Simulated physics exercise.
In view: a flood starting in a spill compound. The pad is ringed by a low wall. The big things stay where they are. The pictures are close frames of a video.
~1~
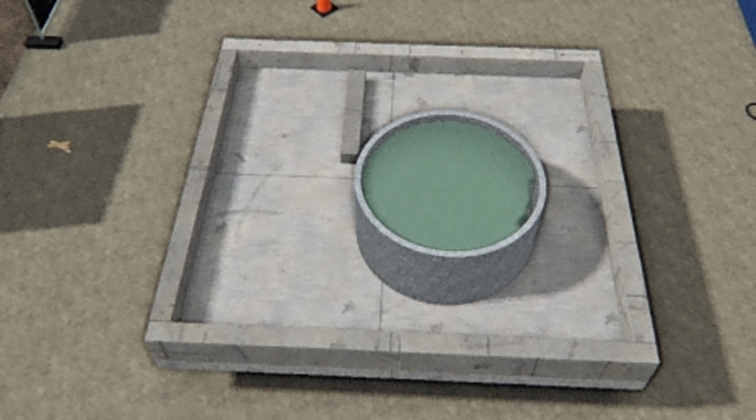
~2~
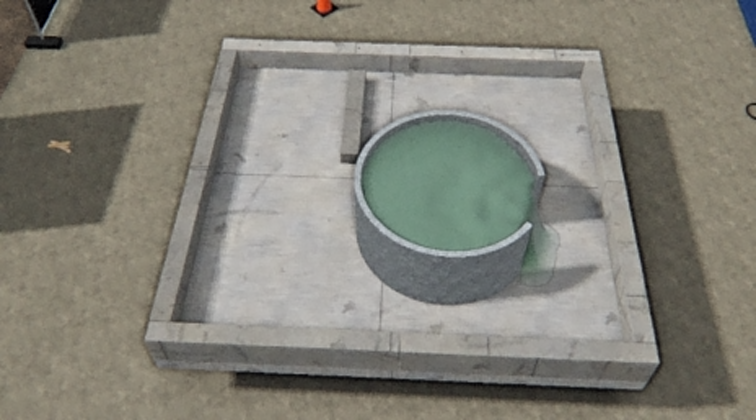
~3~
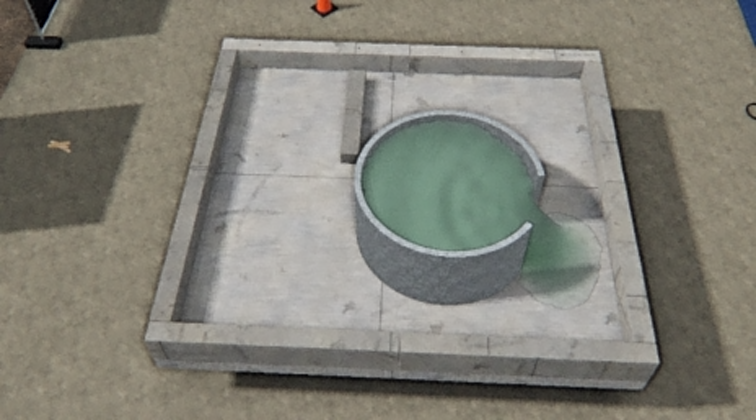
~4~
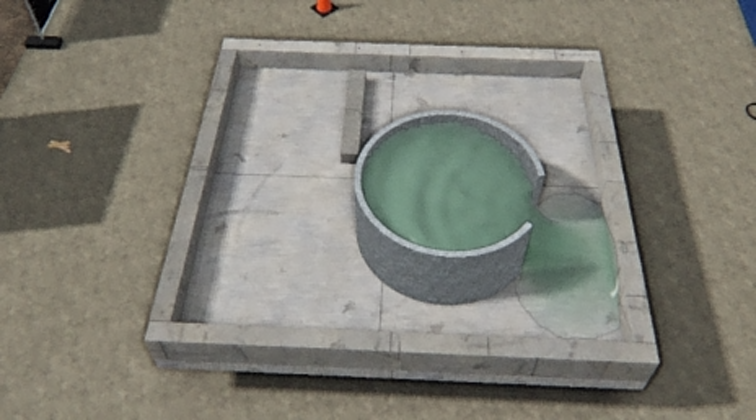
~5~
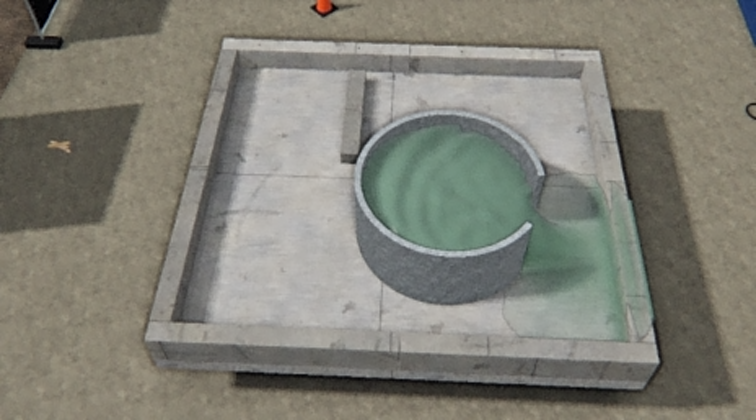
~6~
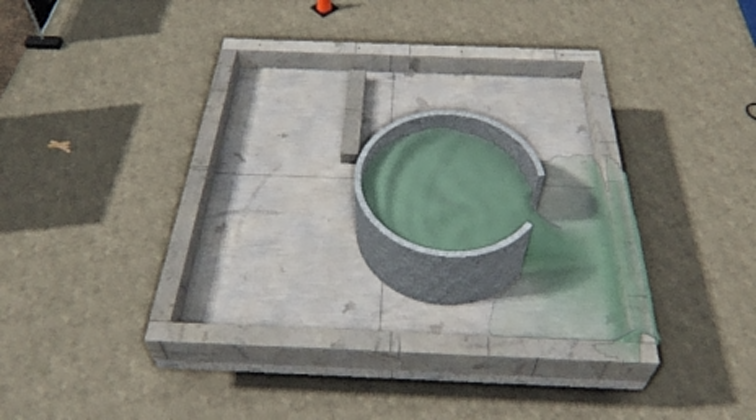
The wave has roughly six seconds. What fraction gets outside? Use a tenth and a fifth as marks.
The share lost is between a tenth and a fifth.
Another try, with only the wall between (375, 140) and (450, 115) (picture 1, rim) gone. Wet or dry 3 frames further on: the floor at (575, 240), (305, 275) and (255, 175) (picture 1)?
In turn: Not flooded, clear, under water.
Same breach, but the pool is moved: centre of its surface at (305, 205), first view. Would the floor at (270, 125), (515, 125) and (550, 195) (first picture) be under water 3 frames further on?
As listed: Not flooded, no water, wet.
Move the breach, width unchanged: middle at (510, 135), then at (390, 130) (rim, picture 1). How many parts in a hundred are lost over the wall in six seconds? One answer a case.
About 10 and 2 per cent.
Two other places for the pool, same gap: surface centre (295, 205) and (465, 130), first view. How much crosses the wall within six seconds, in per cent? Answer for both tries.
In turn 6 and 10 per cent.
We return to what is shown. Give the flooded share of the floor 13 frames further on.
Close to 50 %.
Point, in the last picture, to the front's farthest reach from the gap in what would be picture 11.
Around (573, 86).
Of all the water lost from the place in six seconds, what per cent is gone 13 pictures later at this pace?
Roughly 90 per cent.
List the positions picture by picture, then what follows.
The first picture shows the pool at (449, 182) is whole and still.
In the second picture, water pours out at (530, 232) and has run to (542, 279).
In the third picture, the front is at (592, 244), out from the gap at (529, 235).
In the fourth picture, water pours out at (529, 236) and has run to (619, 318).
In the fifth picture, water pours out at (529, 236) and has run to a hidden place.
In the sixth picture, water pours out at (529, 235) and has run to a hidden place.
A moment on, water covers 20 % of the floor; the low wall has let 2 % over.
Next, water covers 25 % of the floor; the low wall has let 5 % over.
Then, water covers 45 % of the floor; the low wall has let 12 % over.
Later, water covers 60 % of the floor; the low wall has let 13 % over.
In the end, water covers 75 % of the floor; the low wall has let 13 % over.
